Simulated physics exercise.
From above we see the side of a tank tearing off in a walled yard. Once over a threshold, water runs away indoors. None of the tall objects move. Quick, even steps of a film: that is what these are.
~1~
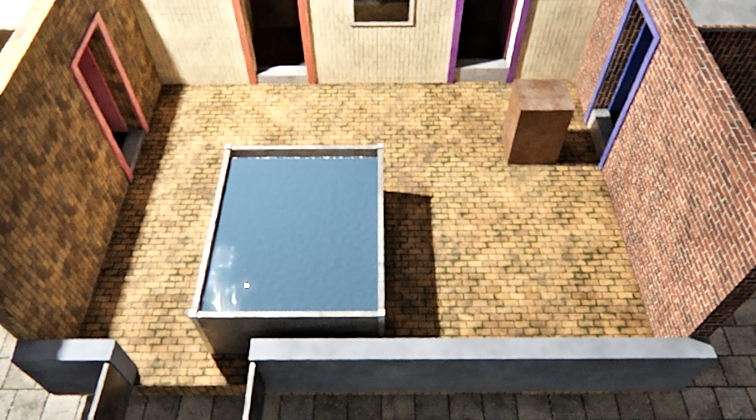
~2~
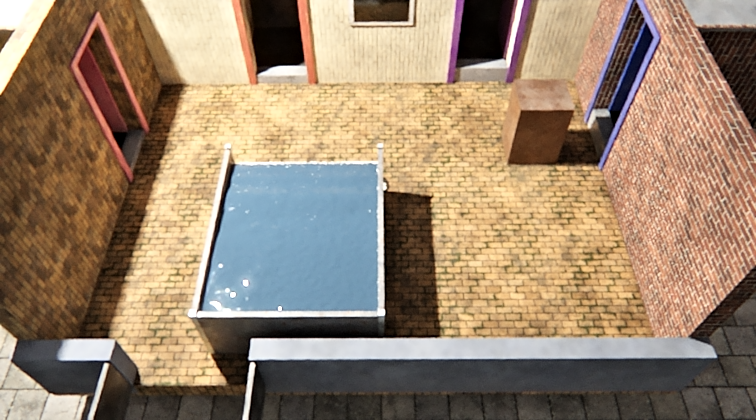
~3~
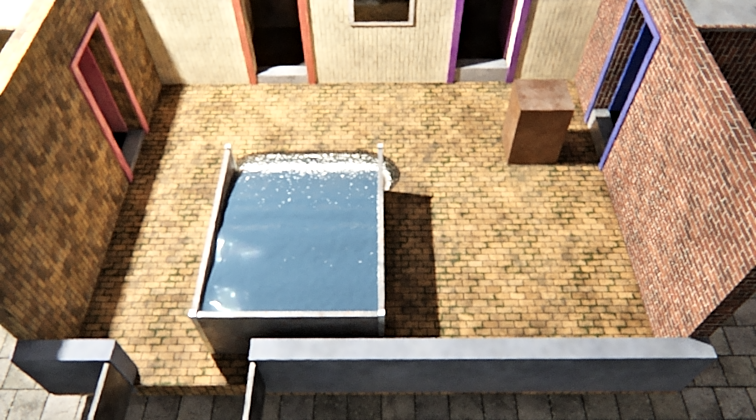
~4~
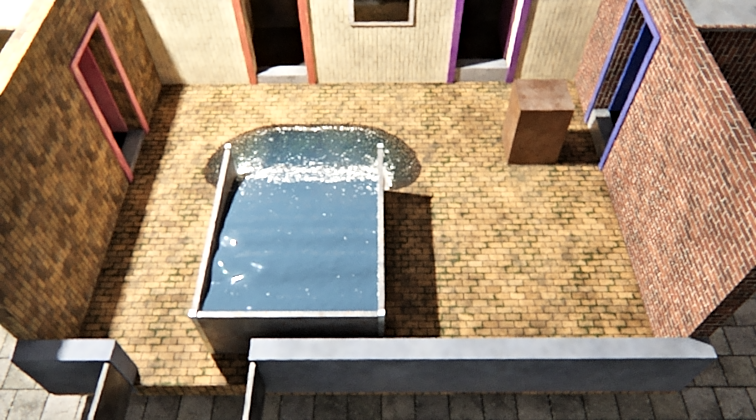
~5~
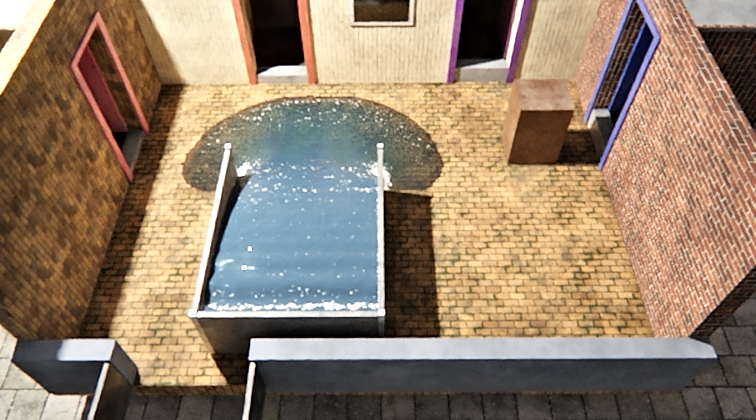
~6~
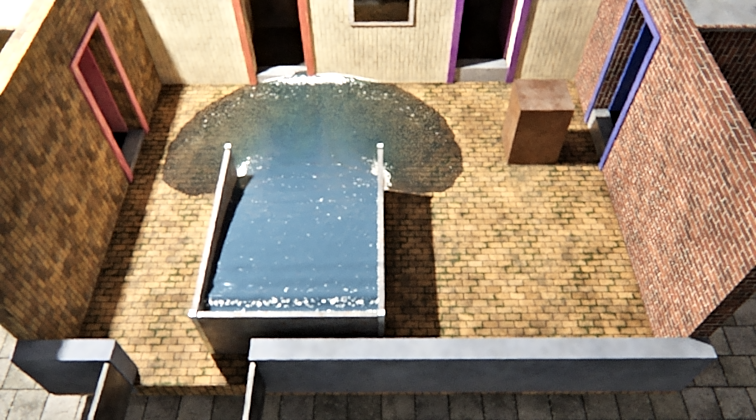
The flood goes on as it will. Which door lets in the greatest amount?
The red one.
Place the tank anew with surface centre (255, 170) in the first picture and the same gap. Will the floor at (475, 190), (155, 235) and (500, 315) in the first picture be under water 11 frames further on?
Result, in order: Unaffected; affected; unaffected.
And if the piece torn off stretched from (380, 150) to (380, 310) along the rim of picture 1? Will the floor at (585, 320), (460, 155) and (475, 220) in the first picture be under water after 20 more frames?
Point by point, in the order asked: Waterlogged, waterlogged, waterlogged.
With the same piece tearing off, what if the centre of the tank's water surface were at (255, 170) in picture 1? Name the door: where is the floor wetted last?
The blue one comes last.
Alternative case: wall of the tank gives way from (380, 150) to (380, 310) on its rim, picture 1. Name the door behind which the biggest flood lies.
My answer: The pink door.
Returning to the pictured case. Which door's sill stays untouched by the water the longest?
My pick is the blue-painted one.
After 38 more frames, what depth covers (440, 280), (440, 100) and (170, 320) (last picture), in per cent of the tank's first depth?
2, 18, 16 %.
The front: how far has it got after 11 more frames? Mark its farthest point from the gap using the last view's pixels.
The flood front should get to about (569, 85).
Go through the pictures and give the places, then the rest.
In the first picture, still water in the open tank at (297, 226).
In the second picture, the front is at a hidden place, out from the gap on the open tank's far side.
In the third picture, the front is at a hidden place, out from the gap on the open tank's far side.
In the fourth picture, water pours out on the open tank's far side and has run to (225, 148).
In the fifth picture, the front is at (248, 111), out from the gap on the open tank's far side.
In the sixth picture, water pours out on the open tank's far side and has run to (256, 85).
A moment on, water covers 40 % of the floor; blue door not reached, red door a lot in, pink door wet at the sill, nothing in, purple door wet at the sill, nothing in.
Next, water covers 40 % of the floor; blue door not reached, red door a lot in, pink door wet at the sill, nothing in, purple door wet at the sill, nothing in.
Then, water covers 75 % of the floor; blue door a trickle in, red door a lot in, pink door a trickle in, purple door wet at the sill, nothing in.
Later, water covers 95 % of the floor; blue door a trickle in, red door a lot in, pink door some in, purple door wet at the sill, nothing in.
In the end, water covers 100 % of the floor; blue door a trickle in, red door a lot in, pink door some in, purple door wet at the sill, nothing in; the red door has let in the most.
